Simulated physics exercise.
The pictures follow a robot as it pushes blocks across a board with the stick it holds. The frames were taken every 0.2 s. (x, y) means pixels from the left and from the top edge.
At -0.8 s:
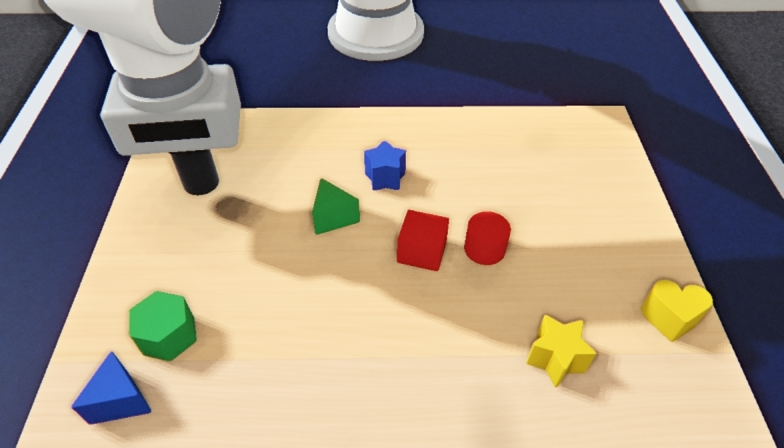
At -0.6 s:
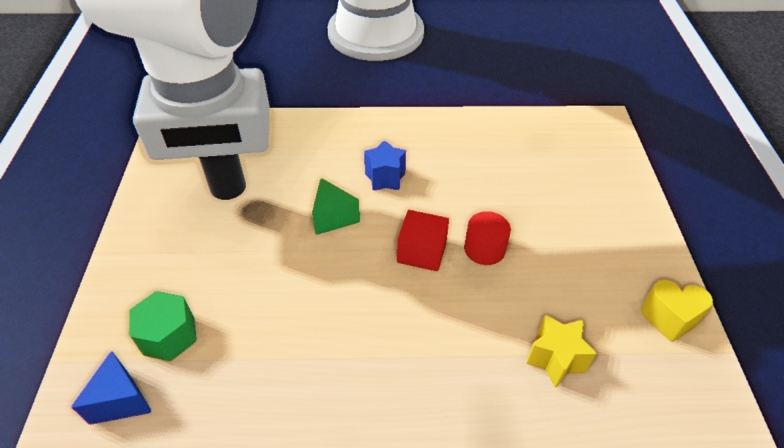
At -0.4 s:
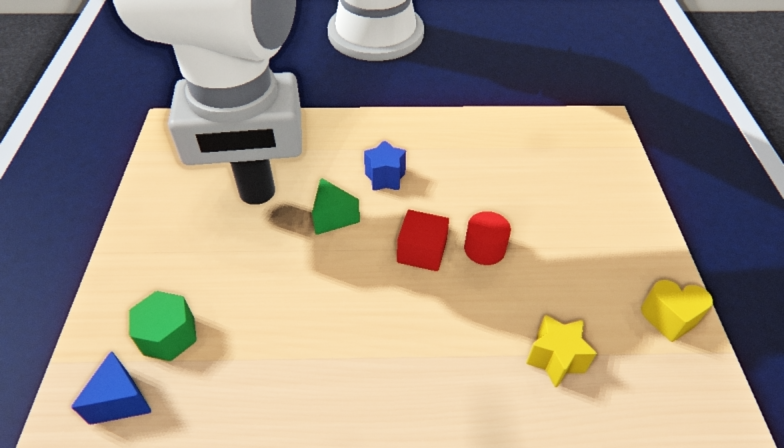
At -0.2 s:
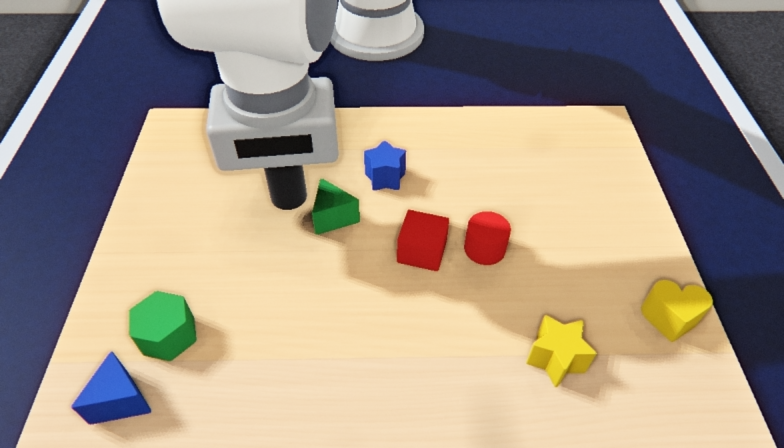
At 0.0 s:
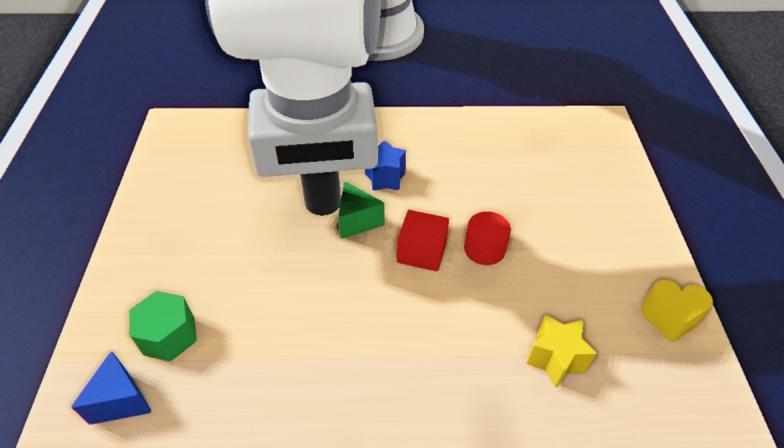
A robot arm with a black stick moved right across a wooden board scattered with colorful blocks, then nudged the green triangle slightly to the right, closer to the red blocks, while the others stayed put.
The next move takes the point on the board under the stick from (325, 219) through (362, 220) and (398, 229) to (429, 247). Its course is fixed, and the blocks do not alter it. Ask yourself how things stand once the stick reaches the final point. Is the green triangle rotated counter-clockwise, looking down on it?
Going by the path, yes.
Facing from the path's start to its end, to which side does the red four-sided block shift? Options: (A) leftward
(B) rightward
Correct choice: B.
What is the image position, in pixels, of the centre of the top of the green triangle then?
The top centre is at (450, 203).
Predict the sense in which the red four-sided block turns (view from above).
From above, it turns clockwise.
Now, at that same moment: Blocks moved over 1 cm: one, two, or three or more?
I'd say two blocks get moved.
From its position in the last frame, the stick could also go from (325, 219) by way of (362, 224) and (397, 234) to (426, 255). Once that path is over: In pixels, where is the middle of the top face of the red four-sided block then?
The top centre is at (465, 251).
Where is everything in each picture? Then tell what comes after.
The first picture shows stick's lower end at (202, 183); green triangle at (331, 196); red four-sided block at (424, 229); red disc at (489, 227).
The second picture shows stick at (228, 188); blocks still.
The third picture shows stick at (258, 192); blocks still.
The fourth picture shows stick at (289, 197); blocks still.
The fifth picture shows stick at (323, 203); green triangle at (356, 200); red four-sided block at (424, 229); red disc at (489, 227).
The first path, step by step. One third of the way, stick at (363, 204); green triangle at (396, 201).
Two thirds of the way, stick at (399, 213); green triangle at (432, 200); red four-sided block at (438, 232), turned 40° clockwise.
At the end, stick at (431, 231); green triangle at (450, 203), turned 45° anticlockwise; red four-sided block at (461, 250), turned 40° clockwise; red disc still.
